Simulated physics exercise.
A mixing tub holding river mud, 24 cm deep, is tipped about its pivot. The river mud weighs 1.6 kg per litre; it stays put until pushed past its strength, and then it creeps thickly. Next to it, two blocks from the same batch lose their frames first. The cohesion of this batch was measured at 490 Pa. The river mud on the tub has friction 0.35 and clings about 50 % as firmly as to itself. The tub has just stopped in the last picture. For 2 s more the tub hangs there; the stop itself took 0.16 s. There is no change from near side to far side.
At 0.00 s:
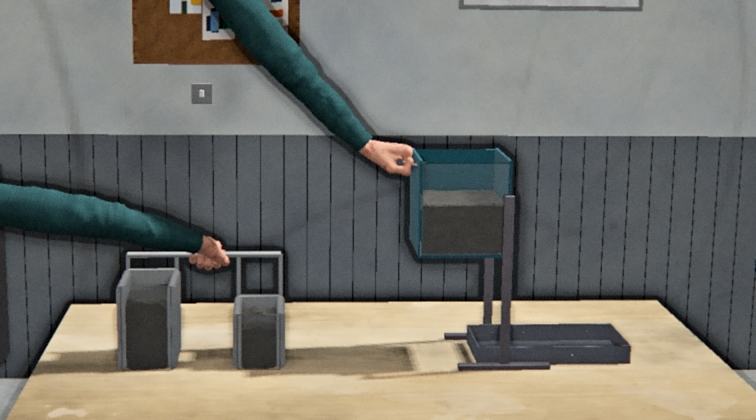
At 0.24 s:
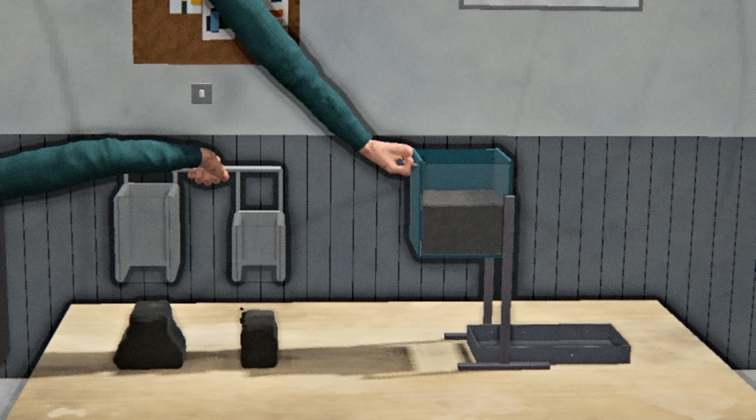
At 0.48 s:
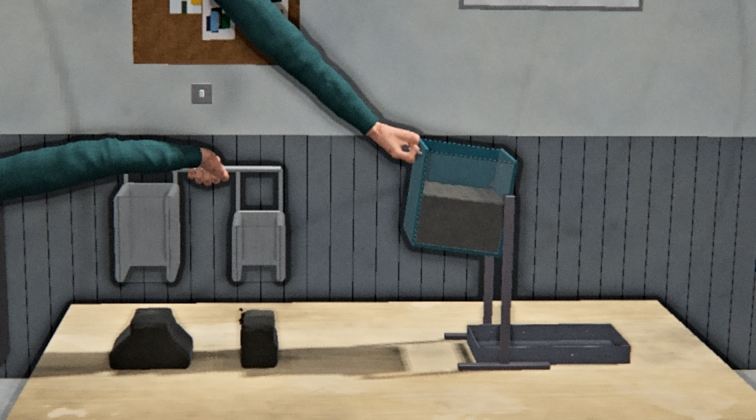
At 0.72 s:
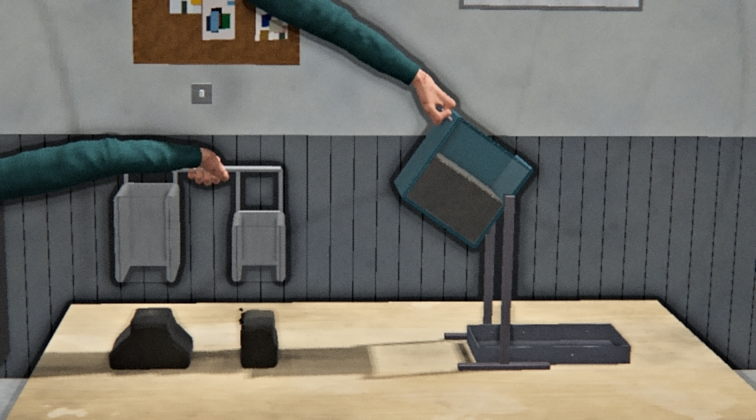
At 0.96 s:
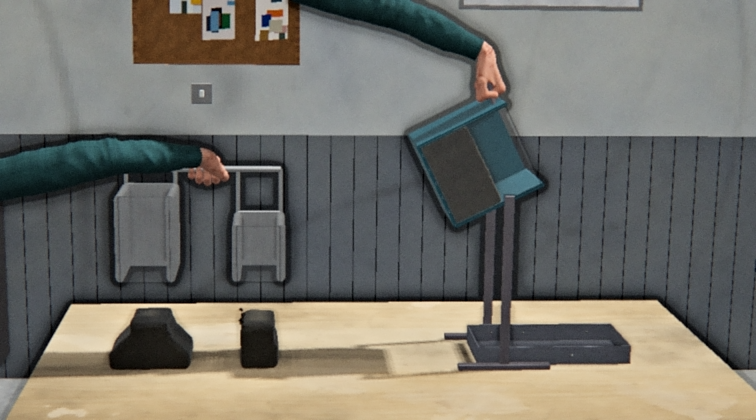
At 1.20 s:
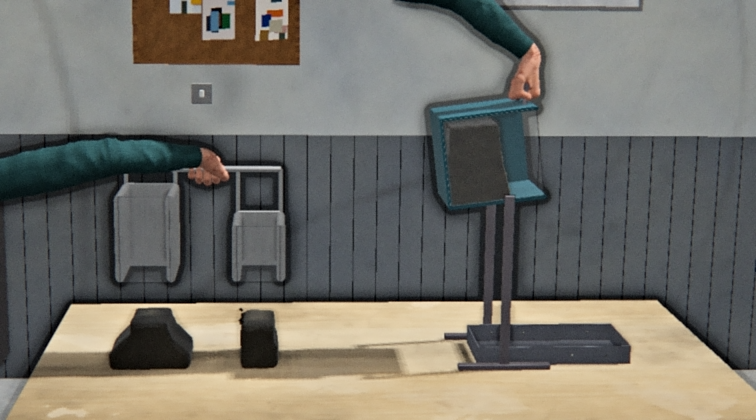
On a wooden table, a hand lifts two molds off dark blocks, which sag, then another tilts a tub.
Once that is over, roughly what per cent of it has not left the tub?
Around 100 percent.
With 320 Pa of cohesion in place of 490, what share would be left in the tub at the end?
80 %.
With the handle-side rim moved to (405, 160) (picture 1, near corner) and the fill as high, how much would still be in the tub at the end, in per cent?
It would be near 80 %.
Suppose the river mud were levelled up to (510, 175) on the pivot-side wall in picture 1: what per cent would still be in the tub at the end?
About 65 %.
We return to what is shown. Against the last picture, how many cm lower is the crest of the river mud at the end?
6 cm or so.
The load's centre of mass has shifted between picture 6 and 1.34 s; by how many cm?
Some 3 cm.
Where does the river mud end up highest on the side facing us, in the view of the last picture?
Highest point: Approx. (480, 148).
After 1.34 s, the tub is at 83 degrees and holds 100 %.
After 1.51 s, the tub is at 83 degrees and holds 100 %.
After 1.68 s, the tub is at 83 degrees and holds 100 %.
After 1.85 s, the tub is at 83 degrees and holds 100 %.
After 3.20 s, at the end, the tub is at 83 degrees and holds 100 %.
